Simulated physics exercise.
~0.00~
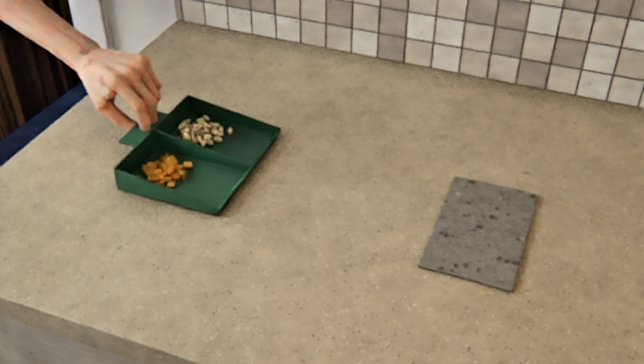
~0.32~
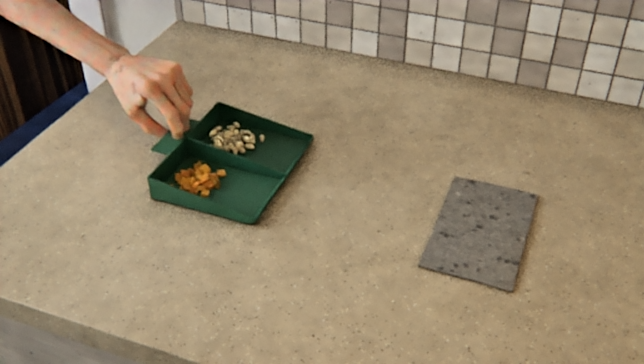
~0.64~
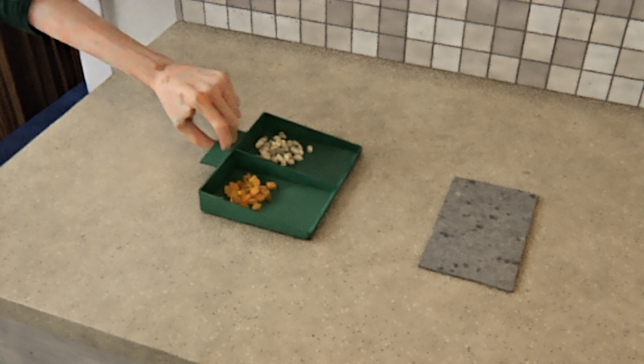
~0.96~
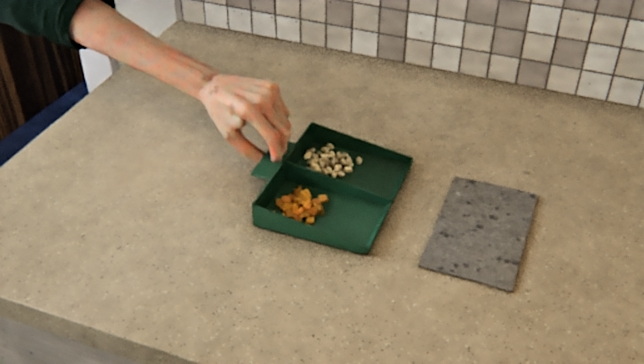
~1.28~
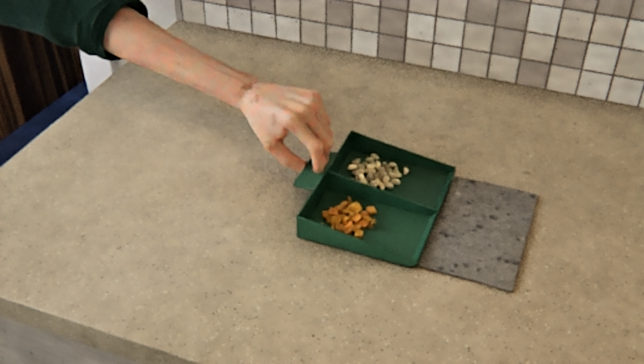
A beige stone countertop with a tiled wall along the back edge is seen from above at an angle by a still camera. A dark green divided tray sits toward the left, holding a pile of pale, seed-like pieces in its far section and orange pieces in its near section, while a speckled grey slab lies to the right. A hand reaching from the upper left grips the tray's tab and pushes it steadily rightward across the counter. The slab stays in place as the tray reaches its left edge and stops, with both piles still inside.
